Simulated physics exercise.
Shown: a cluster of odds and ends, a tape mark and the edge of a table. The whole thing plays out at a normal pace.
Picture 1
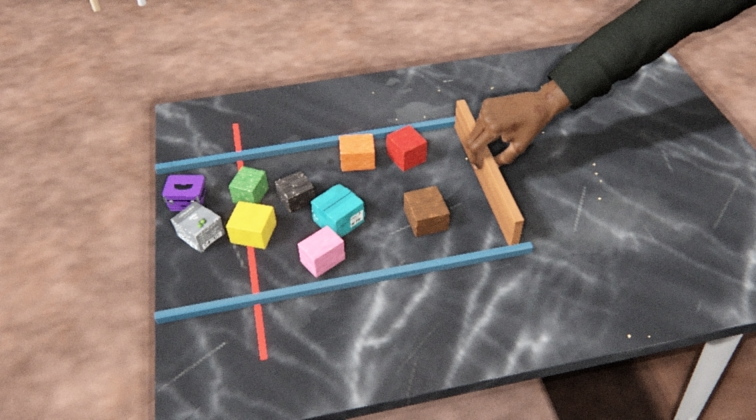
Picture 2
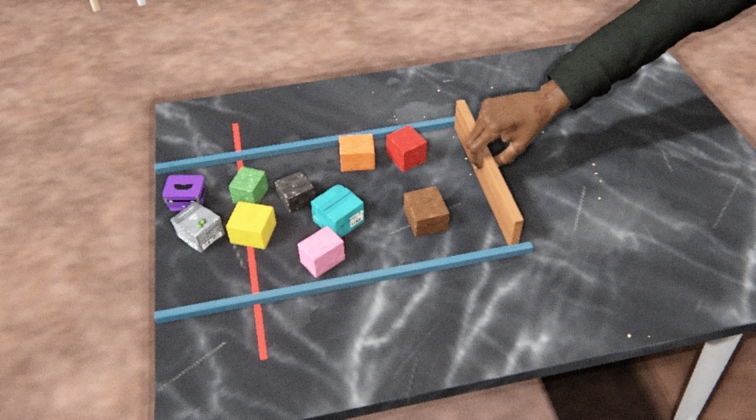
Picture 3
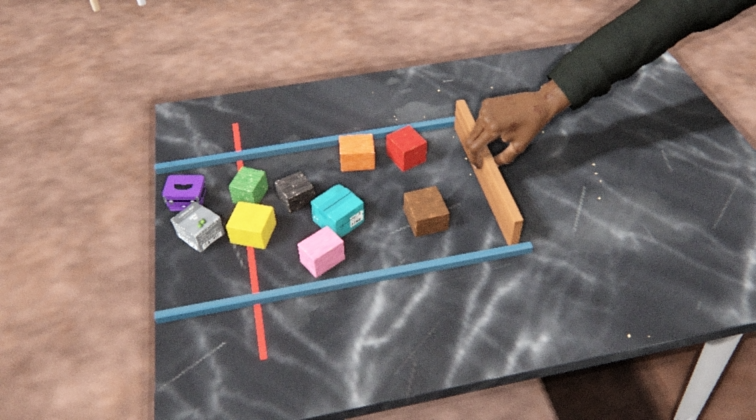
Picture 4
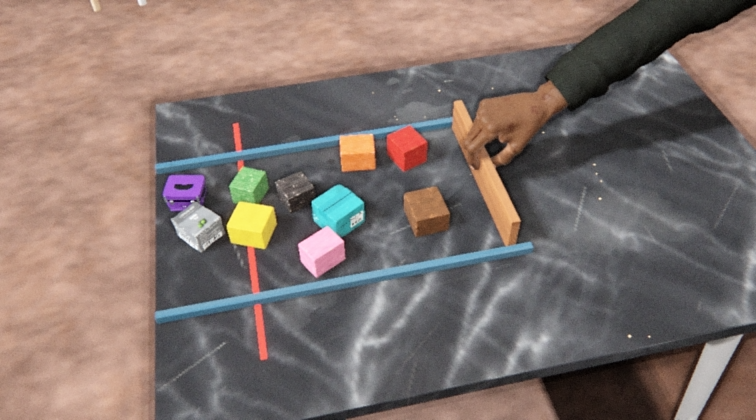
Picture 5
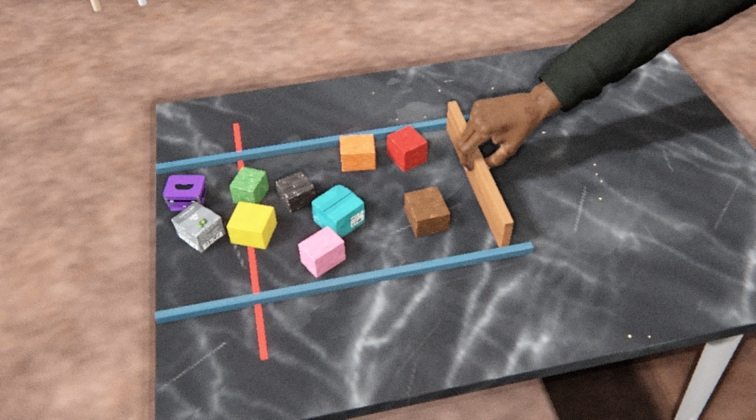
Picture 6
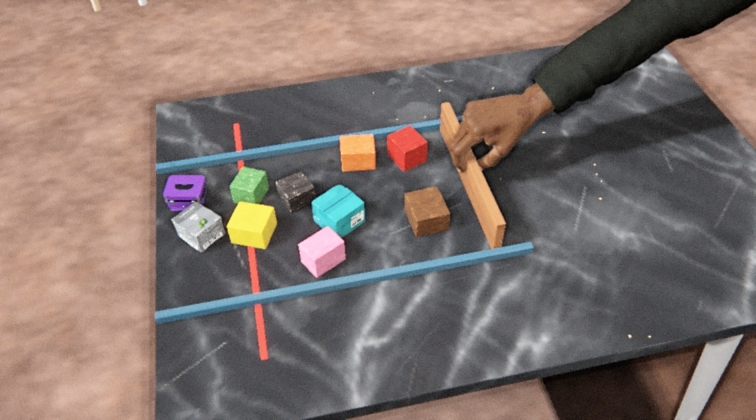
A wooden board, held by a hand, stayed nearly still at first, then slid slightly left across the dark marbled table toward the colourful blocks, which sat unmoved between two blue strips.
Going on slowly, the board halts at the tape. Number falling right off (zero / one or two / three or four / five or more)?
Pretty sure the pieces that leave the surface number one or two this time.
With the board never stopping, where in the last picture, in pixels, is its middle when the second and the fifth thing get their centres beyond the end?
At (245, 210) for the second, at (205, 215) for the fifth.
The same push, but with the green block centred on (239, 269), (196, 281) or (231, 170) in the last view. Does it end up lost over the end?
Taking the three spots in turn, the green block holds its place, then holds its place, then holds its place.
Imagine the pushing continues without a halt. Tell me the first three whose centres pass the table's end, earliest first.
They are the grey box, then the yellow block, then the purple case.
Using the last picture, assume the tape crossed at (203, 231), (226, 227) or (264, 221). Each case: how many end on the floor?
Going through each try, you'd get 5, 3 and 1.
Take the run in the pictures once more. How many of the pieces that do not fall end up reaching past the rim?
The number would be 2.
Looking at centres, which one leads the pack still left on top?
That one is the yellow block.
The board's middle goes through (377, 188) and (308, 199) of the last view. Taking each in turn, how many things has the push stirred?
Tally: 4; 9.
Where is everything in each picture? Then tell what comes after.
The first picture shows purple case (186, 193); grey box (198, 226); yellow block (252, 225); board (486, 169); tape (247, 224).
The second picture shows grey box (198, 227); turquoise box (338, 212).
The third picture shows yellow block (252, 225); red block (407, 148).
The fourth picture shows purple case (186, 193); brown block (426, 212).
The fifth picture shows grey box (199, 227); pink block (322, 252).
The sixth picture shows purple case (186, 193); grey box (199, 227); yellow block (253, 225); board (469, 172); tape (248, 223).
A little later, none off yet; purple case at rest near (186, 193); grey box at rest near (199, 227); yellow block at rest near (253, 225).
Next, none off yet; purple case at rest near (186, 193); grey box at rest near (199, 227); yellow block moving near (249, 225).
Later still, none off yet; purple case at rest near (186, 193); grey box shifted about its own width near (146, 229); yellow block shifted well along near (188, 233).
When it is over, the number that fall off is one or two; down, grey box.
